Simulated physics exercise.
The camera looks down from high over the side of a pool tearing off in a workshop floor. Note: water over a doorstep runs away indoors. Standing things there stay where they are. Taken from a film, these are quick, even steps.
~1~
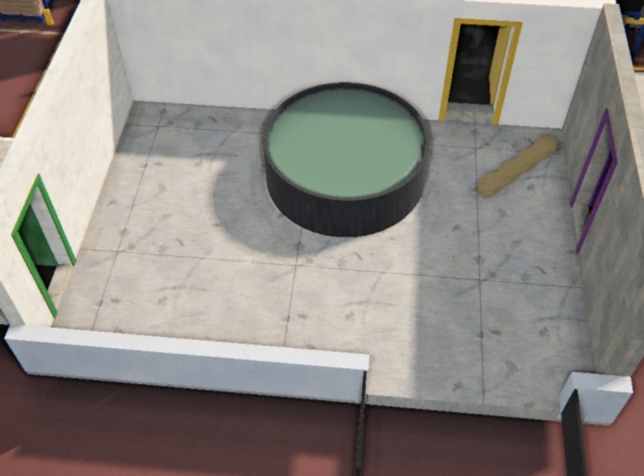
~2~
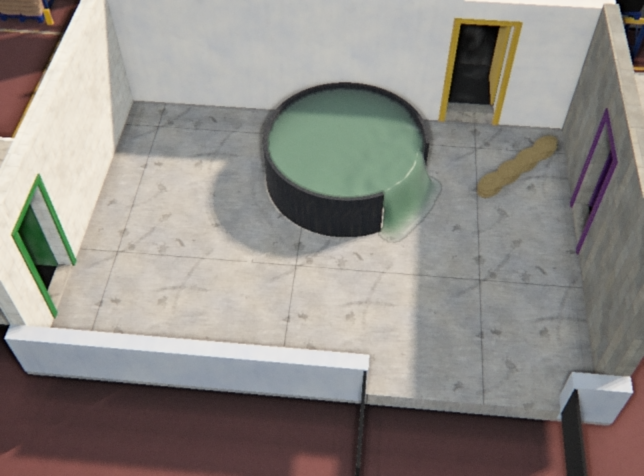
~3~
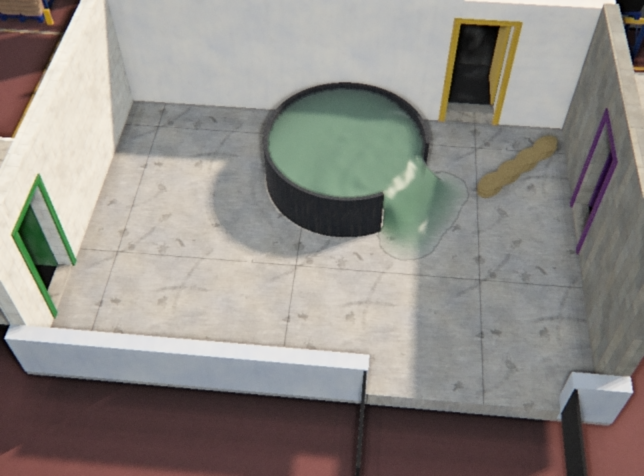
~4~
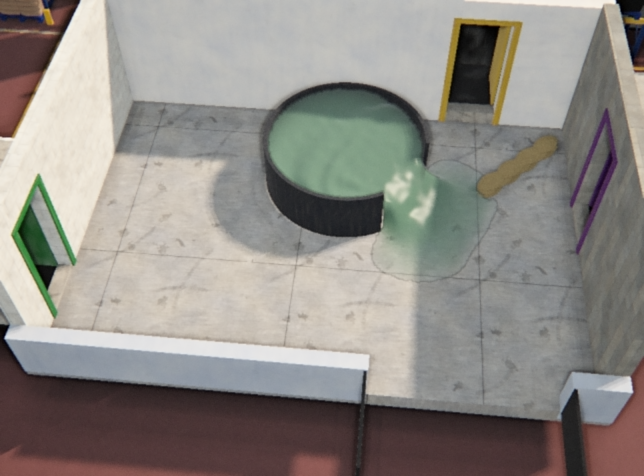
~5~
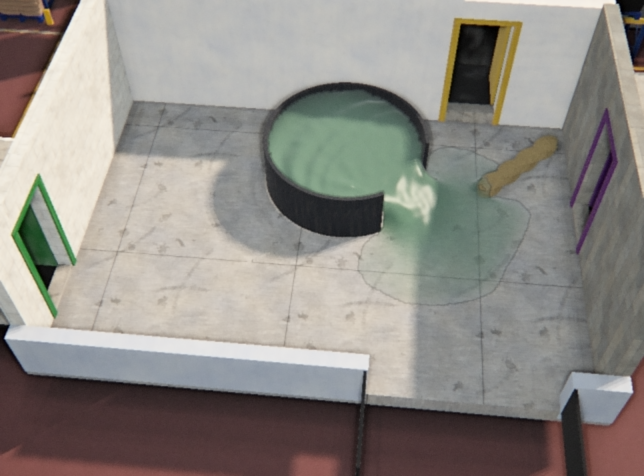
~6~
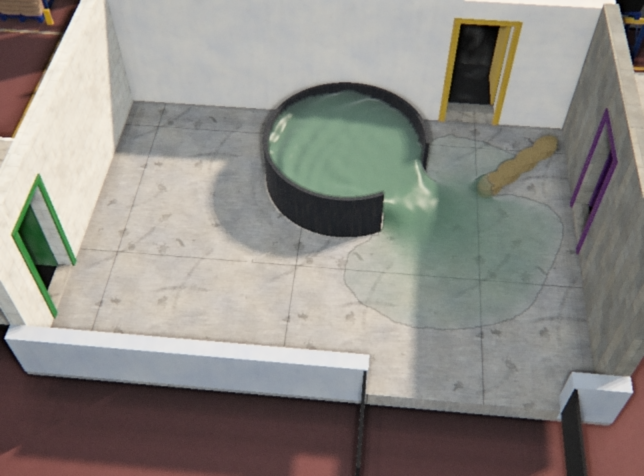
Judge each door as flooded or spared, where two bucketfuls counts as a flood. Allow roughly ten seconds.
The purple door is flooded, the green door is spared, the yellow door is spared.
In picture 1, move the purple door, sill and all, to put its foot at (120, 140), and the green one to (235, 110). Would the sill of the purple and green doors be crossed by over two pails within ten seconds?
As it turns out, the purple door keeps clear but the green door keeps clear.
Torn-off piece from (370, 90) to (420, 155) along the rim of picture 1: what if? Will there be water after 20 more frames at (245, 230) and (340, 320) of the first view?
Respectively, left dry and left dry.
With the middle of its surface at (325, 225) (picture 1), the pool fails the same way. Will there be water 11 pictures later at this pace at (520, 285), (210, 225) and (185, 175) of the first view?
The three spots read swamped, left dry, left dry.
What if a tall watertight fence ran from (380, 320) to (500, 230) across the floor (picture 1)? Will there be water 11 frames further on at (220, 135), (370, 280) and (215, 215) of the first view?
Reading them off in sequence: Spared, swamped, spared.
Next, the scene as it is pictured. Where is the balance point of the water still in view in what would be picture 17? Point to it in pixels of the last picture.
Point: (416, 215).
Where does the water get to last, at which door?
That would be the green door.
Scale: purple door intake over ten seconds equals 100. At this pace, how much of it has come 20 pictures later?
My estimate is close to 80 per cent.
A moment on, water covers 35 % of the floor; the purple door over two buckets in, the green door not reached, the yellow door wet at the sill, nothing in.
Next, water covers 35 % of the floor; the purple door far over two buckets in, the green door not reached, the yellow door wet at the sill, nothing in.
Then, water covers 40 % of the floor; the purple door far over two buckets in, the green door not reached, the yellow door wet at the sill, nothing in.
Later, water covers 55 % of the floor; the purple door far over two buckets in, the green door not reached, the yellow door wet at the sill, nothing in.
In the end, water covers 75 % of the floor; the purple door far over two buckets in, the green door wet at the sill, nothing in, the yellow door wet at the sill, nothing in.
